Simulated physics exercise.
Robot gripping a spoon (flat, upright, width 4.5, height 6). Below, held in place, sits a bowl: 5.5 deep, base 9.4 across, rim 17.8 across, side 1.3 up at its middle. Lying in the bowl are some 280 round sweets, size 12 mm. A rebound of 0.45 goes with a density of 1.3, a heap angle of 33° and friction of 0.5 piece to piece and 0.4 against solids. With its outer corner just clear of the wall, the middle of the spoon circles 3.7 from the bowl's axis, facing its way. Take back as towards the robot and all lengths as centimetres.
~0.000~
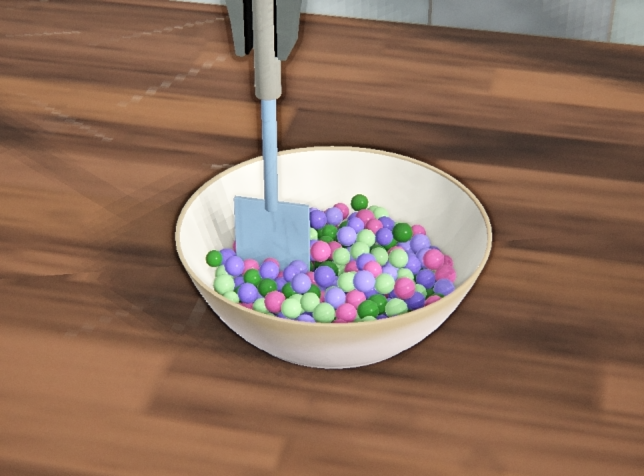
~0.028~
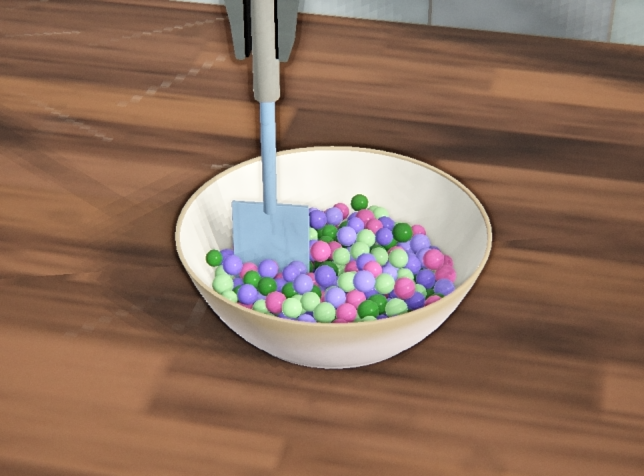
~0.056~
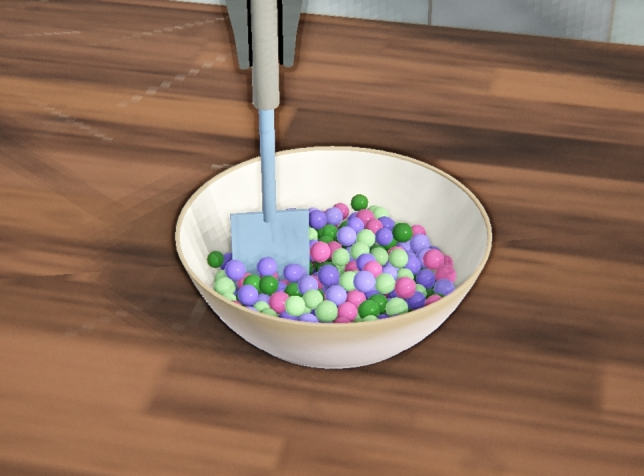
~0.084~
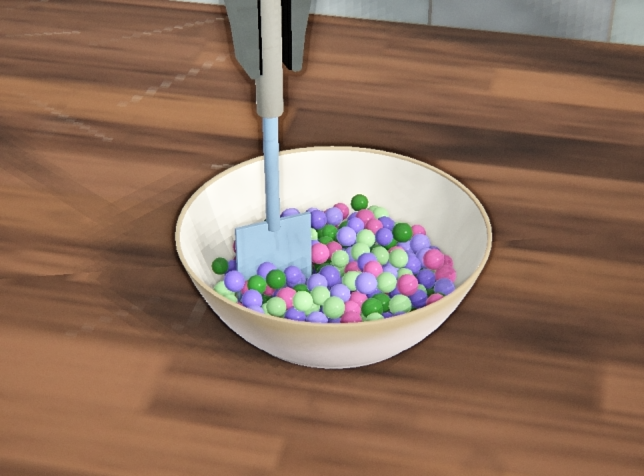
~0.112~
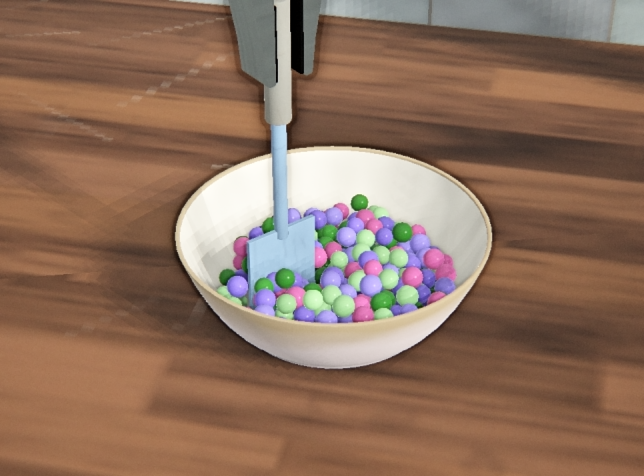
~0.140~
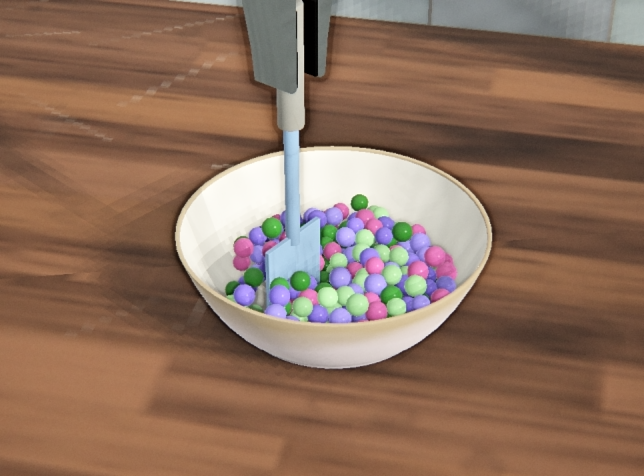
On a wooden countertop, a robot gripper lowering a pale blue spatula-like spoon and sweeping it slightly right through colourful balls in a white bowl.
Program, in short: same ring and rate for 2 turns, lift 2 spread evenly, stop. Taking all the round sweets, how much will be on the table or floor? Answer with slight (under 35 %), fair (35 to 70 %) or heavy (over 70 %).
Slight.
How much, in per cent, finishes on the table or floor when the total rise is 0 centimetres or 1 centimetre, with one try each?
First try about 25 per cent, second about 15 per cent.
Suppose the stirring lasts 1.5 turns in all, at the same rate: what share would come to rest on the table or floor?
It would be around 10 per cent.
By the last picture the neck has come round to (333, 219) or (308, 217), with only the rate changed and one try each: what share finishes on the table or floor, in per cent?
Near 30 per cent for the first, near 20 per cent for the second.
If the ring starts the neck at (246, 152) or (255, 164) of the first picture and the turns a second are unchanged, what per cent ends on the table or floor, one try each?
First try about 10 per cent, second try about 20 per cent.
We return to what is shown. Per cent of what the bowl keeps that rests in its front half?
About 50 %.
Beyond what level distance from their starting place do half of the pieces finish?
About 8 centimetres.
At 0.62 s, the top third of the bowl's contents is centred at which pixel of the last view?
Centre of upper third: Approx. (248, 226) px.
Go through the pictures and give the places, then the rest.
The spoon neck at (271, 179), 0° round; upper third of the load around (345, 261), from x 215 to 445, top at y 205; 282 in the bowl, in the first picture.
The spoon neck at (269, 182), 5° round; upper third of the load around (345, 264), from x 215 to 445, top at y 205, in the second picture.
The spoon neck at (269, 190), 19° round; upper third of the load around (343, 270), from x 215 to 445, top at y 205, in the third picture.
The spoon neck at (272, 199), 35° round; upper third of the load around (342, 277), from x 220 to 445, top at y 205, in the fourth picture.
The spoon neck at (280, 206), 50° round; upper third of the load around (346, 284), from x 225 to 445, top at y 205, in the fifth picture.
The spoon neck at (293, 213), 65° round; upper third of the load around (356, 290), from x 235 to 445, top at y 205; 282 in the bowl, in the sixth picture.
After 0.62 s, 323° round, highest piece 7 above the table; 252 in the bowl, 25 on the table or floor, 5 in flight or on the tool.
After 1.09 s, 220° round, highest piece 6 above the table; 245 in the bowl, 36 on the table or floor, 1 in flight or on the tool.
After 1.53 s, 0° round, highest piece 5 above the table; 245 in the bowl, 37 on the table or floor.
After 2.23 s, 0° round, highest piece 5 above the table; 245 in the bowl, 37 on the table or floor.
In the end, 245 in the bowl, 37 on the table or floor. That is 13 % on the table or floor.
